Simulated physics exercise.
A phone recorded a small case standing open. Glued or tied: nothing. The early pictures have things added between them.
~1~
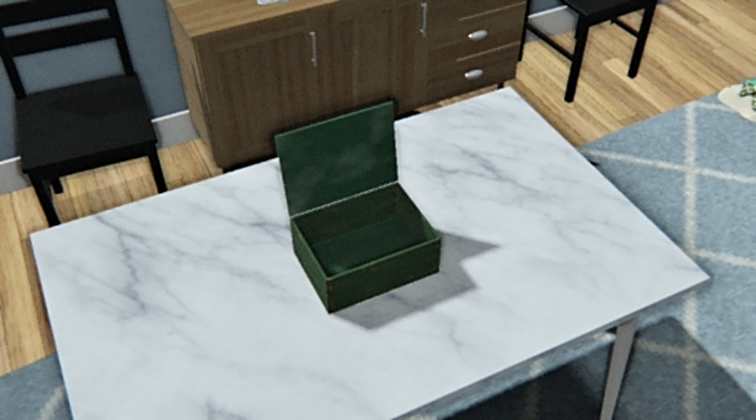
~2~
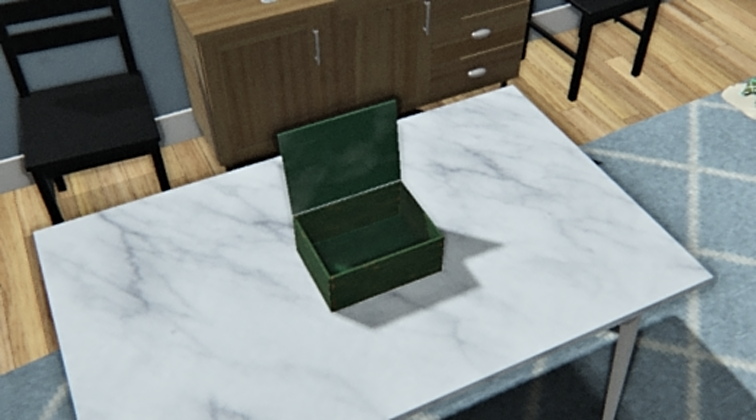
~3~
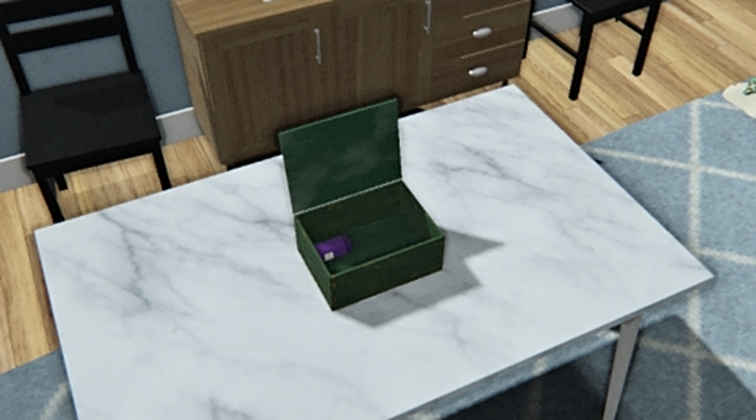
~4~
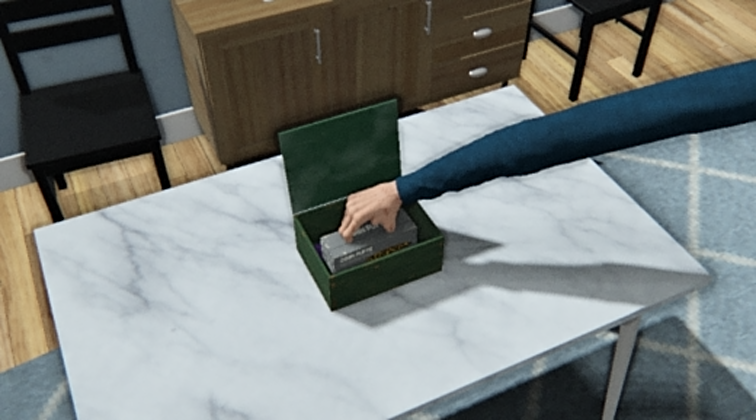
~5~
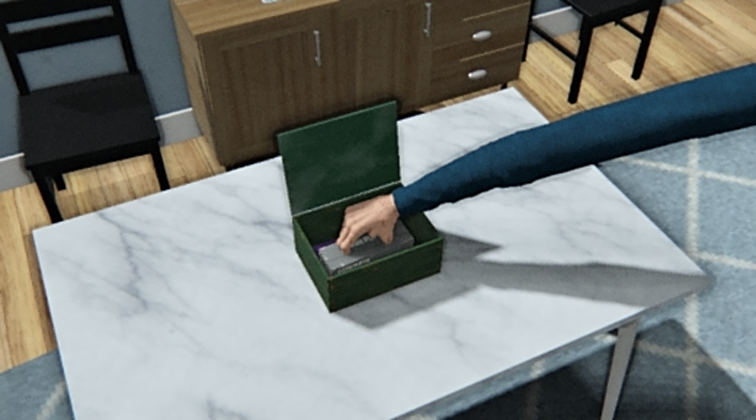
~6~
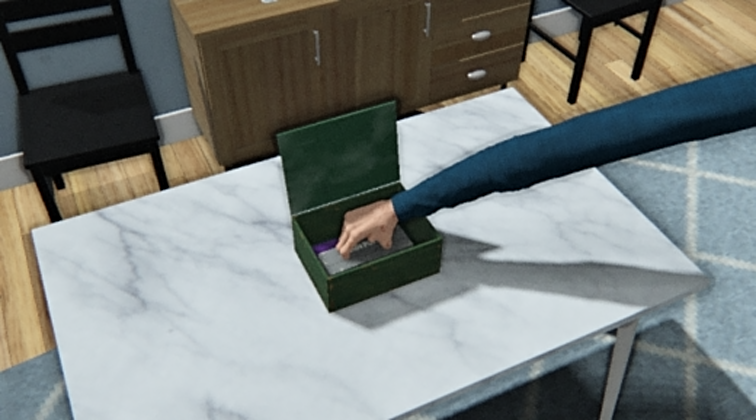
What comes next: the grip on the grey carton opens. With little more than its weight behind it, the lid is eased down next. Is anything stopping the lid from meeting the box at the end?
No, the lid closes.
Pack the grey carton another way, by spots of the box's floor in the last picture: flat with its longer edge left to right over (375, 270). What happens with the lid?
The lid goes all the way down.
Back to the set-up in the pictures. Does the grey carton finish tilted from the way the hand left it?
Result: The grey carton remains as it was set.
Then, 1.20 s past the last view, lid starting down.
Then, 1.60 s past the last view, lid 57° above the rim.
Then, 1.80 s past the last view, lid 35° above the rim.
Then, 2.00 s past the last view, lid 9° above the rim.
Finally, lid shut; both still in place. Final places as the last picture's camera would see them, grey carton near (366, 258).
